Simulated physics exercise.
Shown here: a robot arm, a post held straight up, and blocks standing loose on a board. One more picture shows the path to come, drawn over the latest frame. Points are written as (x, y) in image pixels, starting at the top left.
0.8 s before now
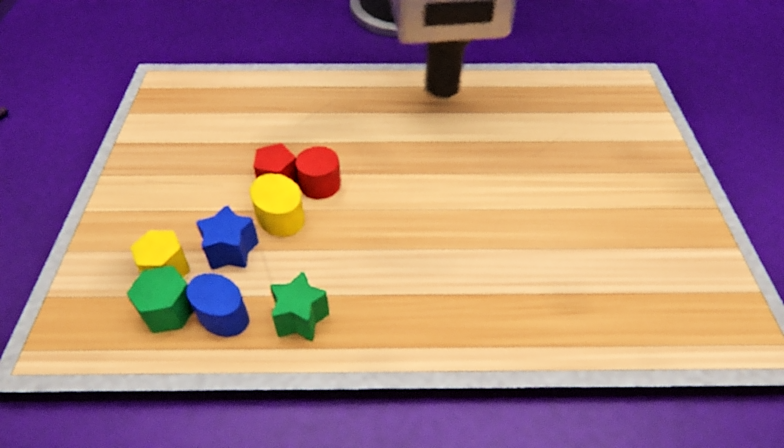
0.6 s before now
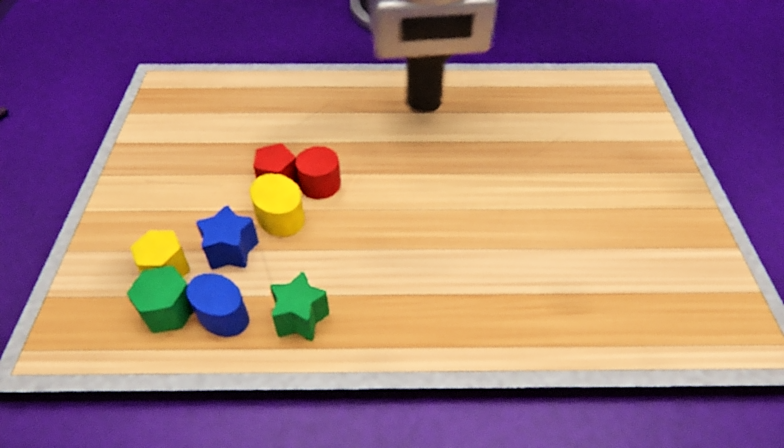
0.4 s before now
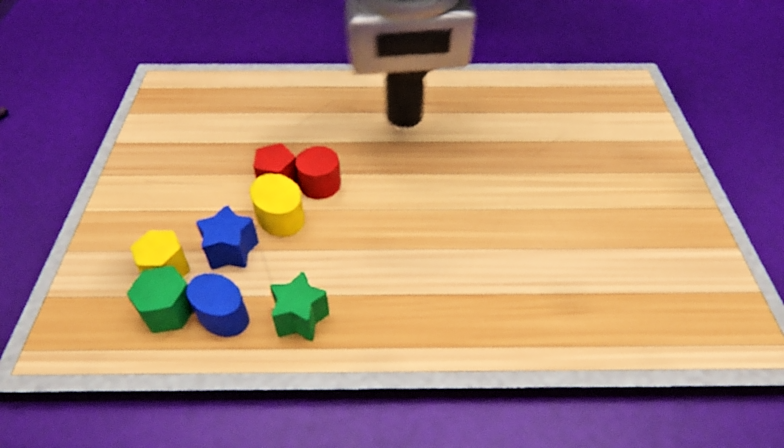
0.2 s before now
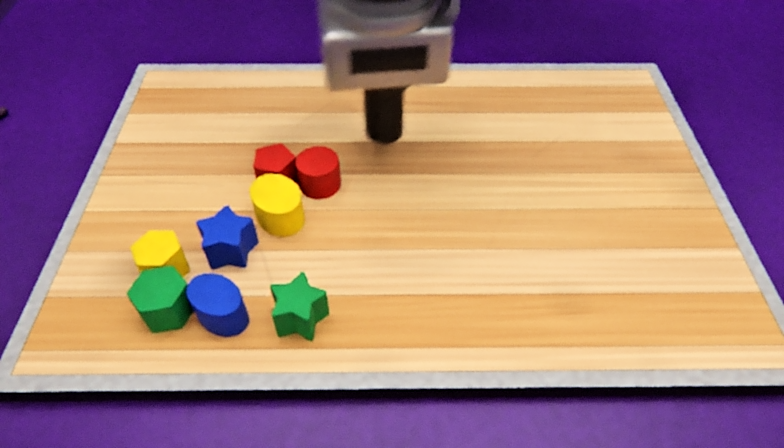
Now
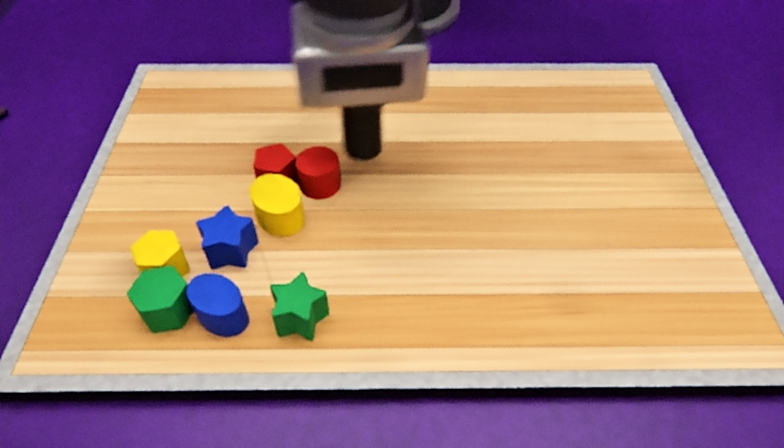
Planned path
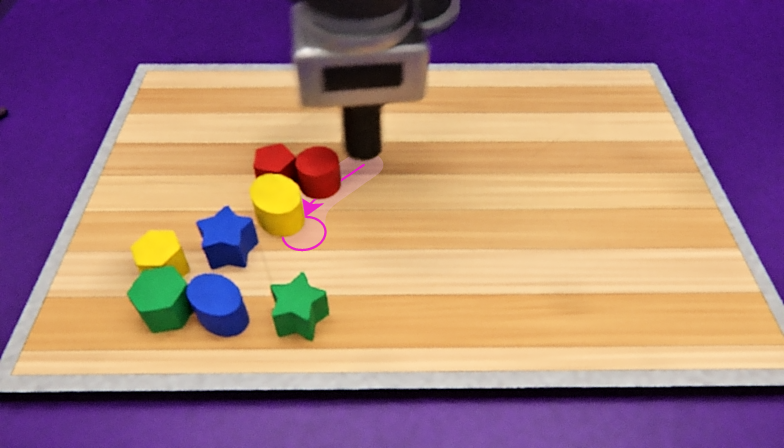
Robot arm with a dark upright post gliding left and nearer over a wooden board, the colourful blocks all staying still.
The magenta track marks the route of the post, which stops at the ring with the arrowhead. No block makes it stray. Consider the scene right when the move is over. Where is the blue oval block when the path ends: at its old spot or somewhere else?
It keeps its position.
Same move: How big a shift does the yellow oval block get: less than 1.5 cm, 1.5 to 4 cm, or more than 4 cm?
It moves quite far, over 4 cm.
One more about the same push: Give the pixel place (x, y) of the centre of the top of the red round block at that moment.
It is going to be at (260, 182).
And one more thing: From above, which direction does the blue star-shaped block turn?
From above, it turns counterclockwise.
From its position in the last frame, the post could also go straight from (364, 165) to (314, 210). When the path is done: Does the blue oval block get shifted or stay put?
At the end of the path, the blue oval block remains in its old spot.
The line goes from (364, 165) over (337, 183) and (311, 204) to (304, 233).
The first path, step by step. One third of the way, post (335, 166); red pentagonal block (261, 156); yellow oval block (264, 198), turned 20° anticlockwise; red round block (293, 171).
Two thirds of the way, post (307, 188); blue star-shaped block (205, 244), turned 15° anticlockwise; red pentagonal block (251, 154), turned 20° clockwise; yellow oval block (229, 210), turned 50° anticlockwise; red round block (262, 181).
At the end, post (301, 216); blue oval block unmoved; blue star-shaped block (203, 246), turned 20° anticlockwise; red pentagonal block (251, 154), turned 20° clockwise; yellow oval block (225, 211), turned 55° anticlockwise; red round block (260, 182).
